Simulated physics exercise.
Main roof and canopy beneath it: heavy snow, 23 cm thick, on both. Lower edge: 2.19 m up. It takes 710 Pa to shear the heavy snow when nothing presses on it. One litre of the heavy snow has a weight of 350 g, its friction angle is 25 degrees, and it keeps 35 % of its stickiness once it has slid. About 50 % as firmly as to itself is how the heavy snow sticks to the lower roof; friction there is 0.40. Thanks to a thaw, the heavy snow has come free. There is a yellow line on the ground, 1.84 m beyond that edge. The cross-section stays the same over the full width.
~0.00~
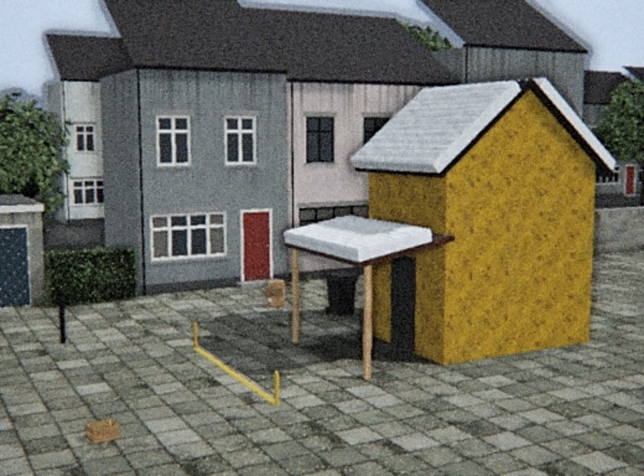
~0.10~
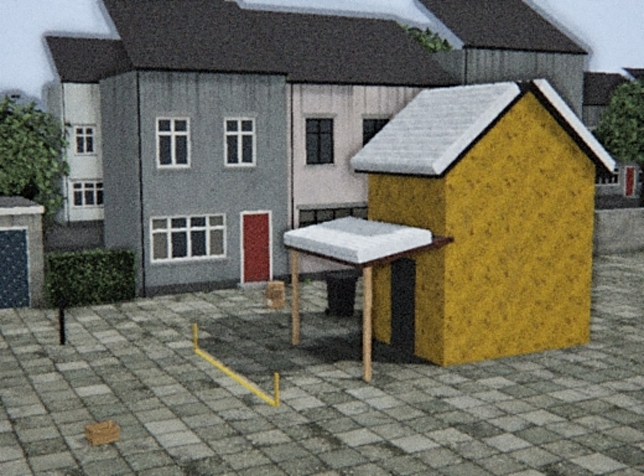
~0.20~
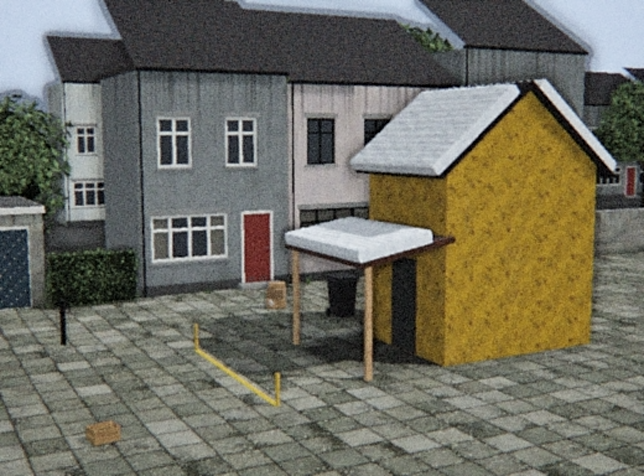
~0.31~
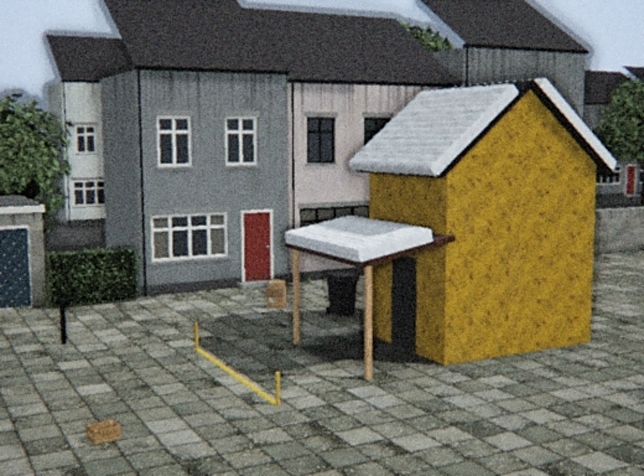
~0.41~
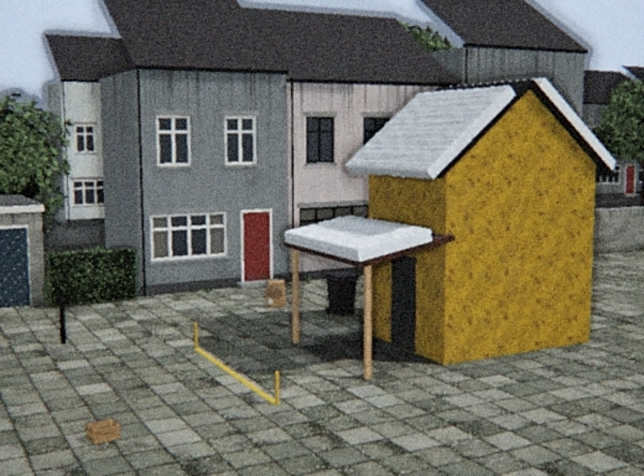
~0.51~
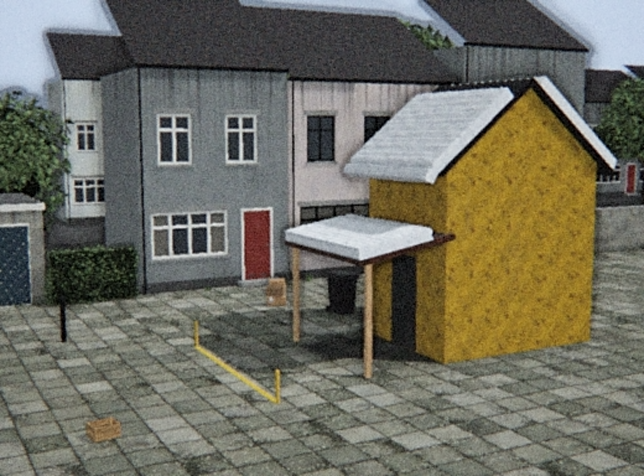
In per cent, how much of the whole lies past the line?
3 per cent.
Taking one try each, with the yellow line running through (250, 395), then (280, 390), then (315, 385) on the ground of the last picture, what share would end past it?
In that order: 0 %, 4 %, 14 %.
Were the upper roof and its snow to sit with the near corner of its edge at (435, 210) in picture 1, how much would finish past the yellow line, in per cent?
I'd put it at close to 0 percent.
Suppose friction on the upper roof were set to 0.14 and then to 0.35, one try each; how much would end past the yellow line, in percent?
20 %, then 10 %.
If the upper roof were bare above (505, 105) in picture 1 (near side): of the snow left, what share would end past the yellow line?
0 %.
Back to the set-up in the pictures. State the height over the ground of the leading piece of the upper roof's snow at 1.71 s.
Somewhere around 2.4 metres, I'd say.
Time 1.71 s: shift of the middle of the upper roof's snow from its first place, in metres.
Roughly 2.6 m.
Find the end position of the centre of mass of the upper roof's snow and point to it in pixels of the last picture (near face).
Near (358, 302).
After 1.06 s, none is below the lower edge and 0 % is past the line.
After 1.71 s, none is below the lower edge and 0 % is past the line.
After 2.35 s, 24 % is below the lower edge and 0 % is past the line.
After 3.00 s, 34 % is below the lower edge and 3 % is past the line.
After 4.10 s, at the end, 36 % is below the lower edge and 3 % is past the line.
